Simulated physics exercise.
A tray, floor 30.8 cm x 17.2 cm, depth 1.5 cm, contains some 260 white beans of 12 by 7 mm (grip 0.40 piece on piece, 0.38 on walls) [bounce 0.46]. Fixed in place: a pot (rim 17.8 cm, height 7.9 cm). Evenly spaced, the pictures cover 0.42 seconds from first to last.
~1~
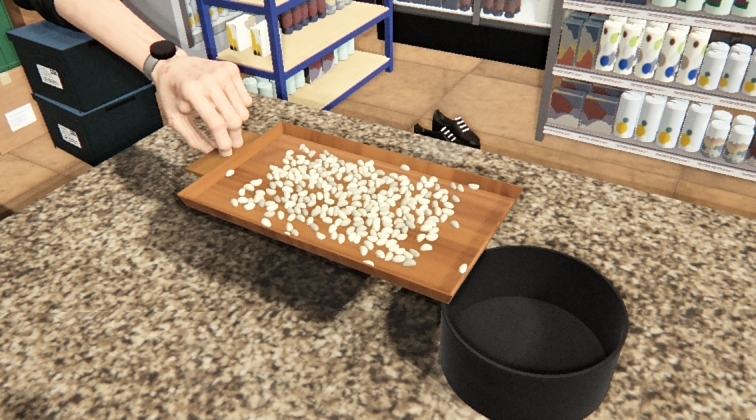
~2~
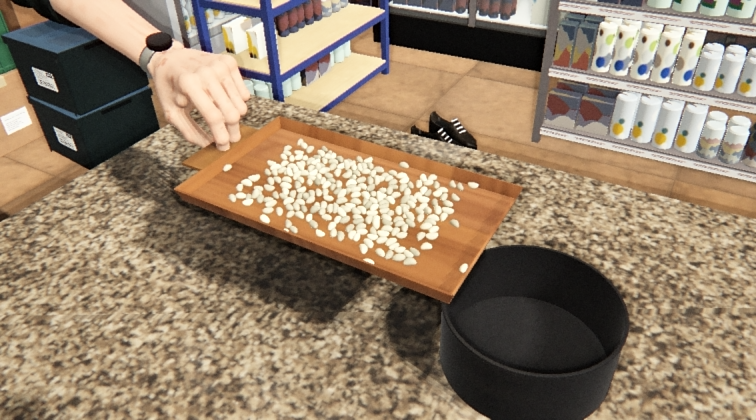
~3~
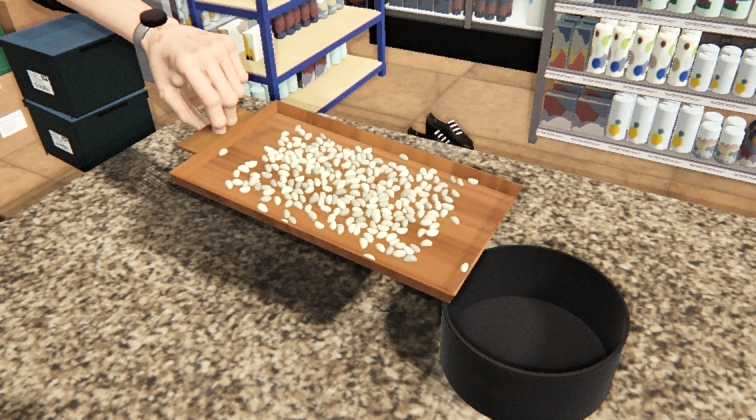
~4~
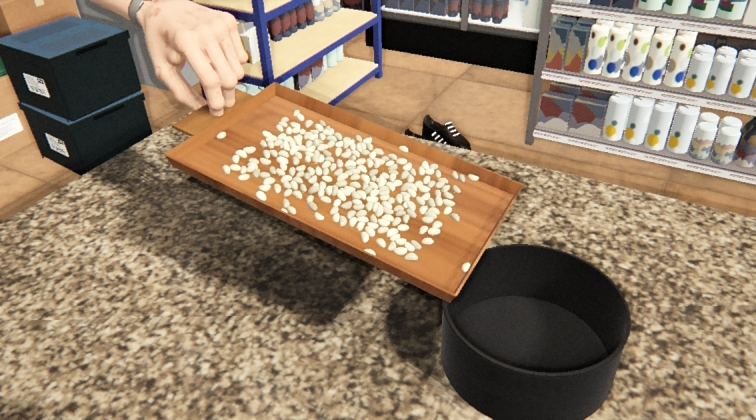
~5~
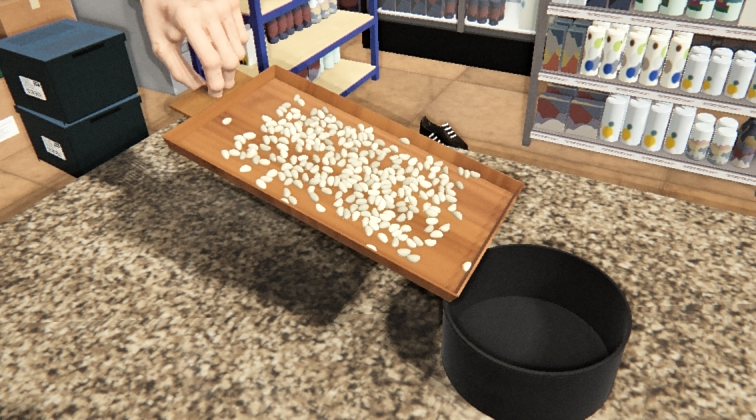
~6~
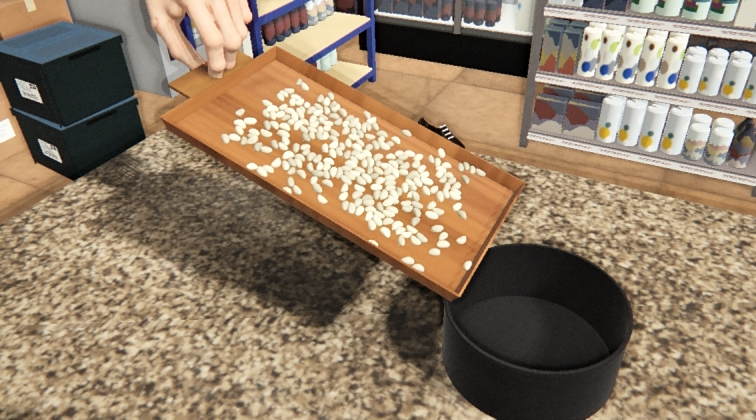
A hand with a dark watch on its wrist is at the upper left, seen from above a speckled stone counter in a shop with stocked shelves, dark boxes and a tiled floor behind. A brown wooden tray scattered with white beans sits beside a round black pot at right. The tray's left end rises steadily with the hand, tilting it rightward, while the beans shift slightly.
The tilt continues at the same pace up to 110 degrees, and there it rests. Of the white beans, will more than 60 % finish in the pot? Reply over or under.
Over.
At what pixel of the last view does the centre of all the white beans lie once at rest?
(530, 377).
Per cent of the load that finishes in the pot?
Estimate: Roughly 85 %.
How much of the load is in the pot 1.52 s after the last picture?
By then, roughly 80%.
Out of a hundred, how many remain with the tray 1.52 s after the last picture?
0 % or so.
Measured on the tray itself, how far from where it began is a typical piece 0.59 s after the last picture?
Distance moved on the tray: Approx. 14 cm.
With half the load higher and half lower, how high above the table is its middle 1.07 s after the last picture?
16 cm or thereabouts.
Then, 0.59 s after the last picture, tilt 50 degrees; tray 90 %, in the air 5 %; middle of all pieces on or above the table near (478, 227).
Then, 1.07 s after the last picture, tilt 75 degrees; tray 55 %, outside 10 %, pot 35 %; middle of all pieces on or above the table near (503, 290).
Then, 1.52 s after the last picture, tilt 98 degrees; outside 15 %, pot 80 %, in the air 5 %; middle of all pieces on or above the table near (523, 364).
Then, 1.95 s after the last picture, tilt 110 degrees; outside 15 %, pot 85 %; middle of all pieces on or above the table near (526, 381).
In the end, outside 15 %, pot 85 %.
